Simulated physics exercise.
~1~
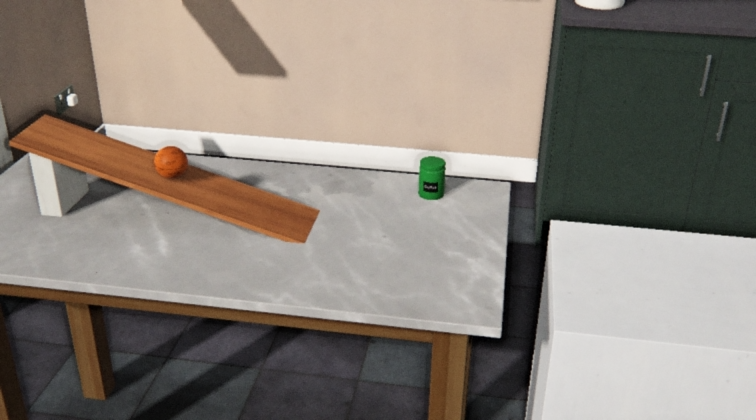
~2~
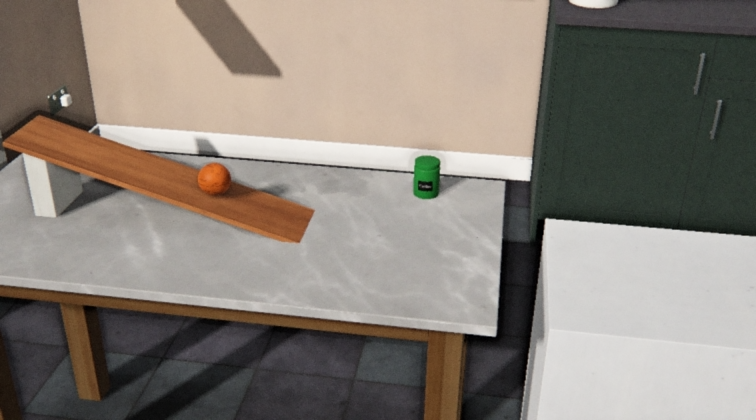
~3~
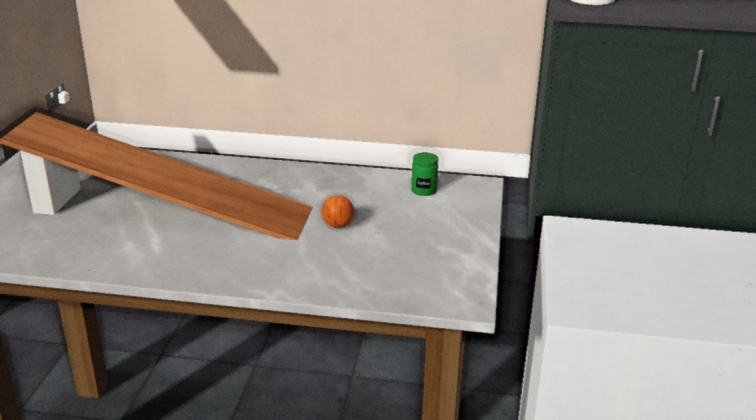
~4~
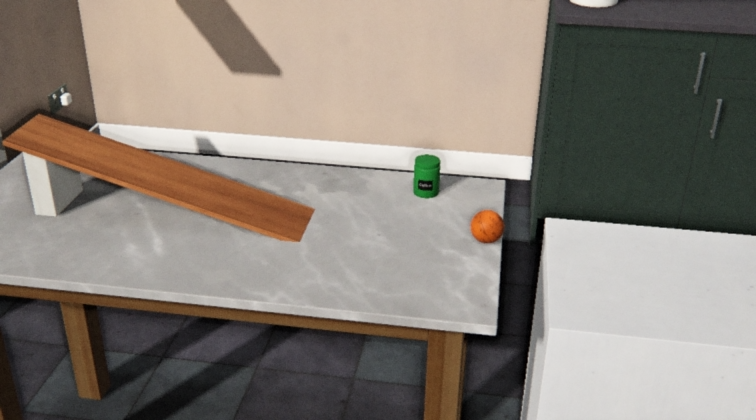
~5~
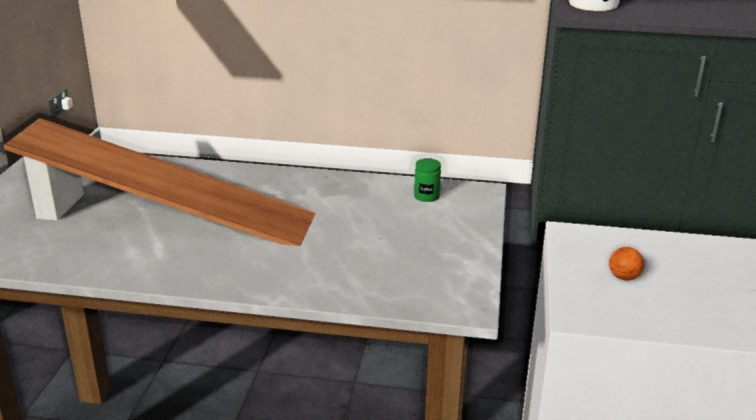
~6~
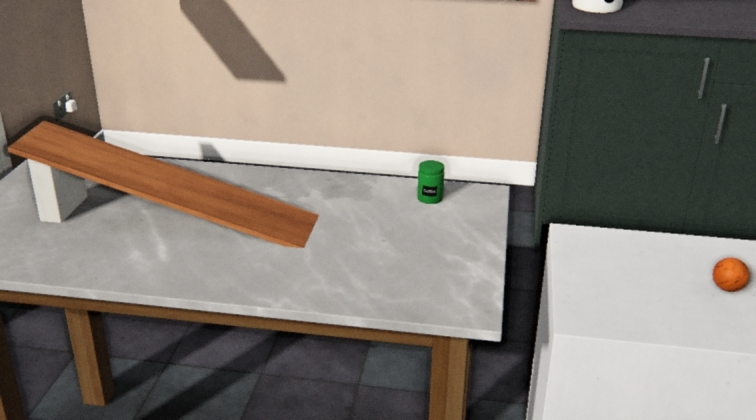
The clip shows an orange ball rolling down a wooden ramp on a marble-topped table, passing a green jar that stays in place, then crossing the gap beyond the table's edge and ending up toward the right on a white top.
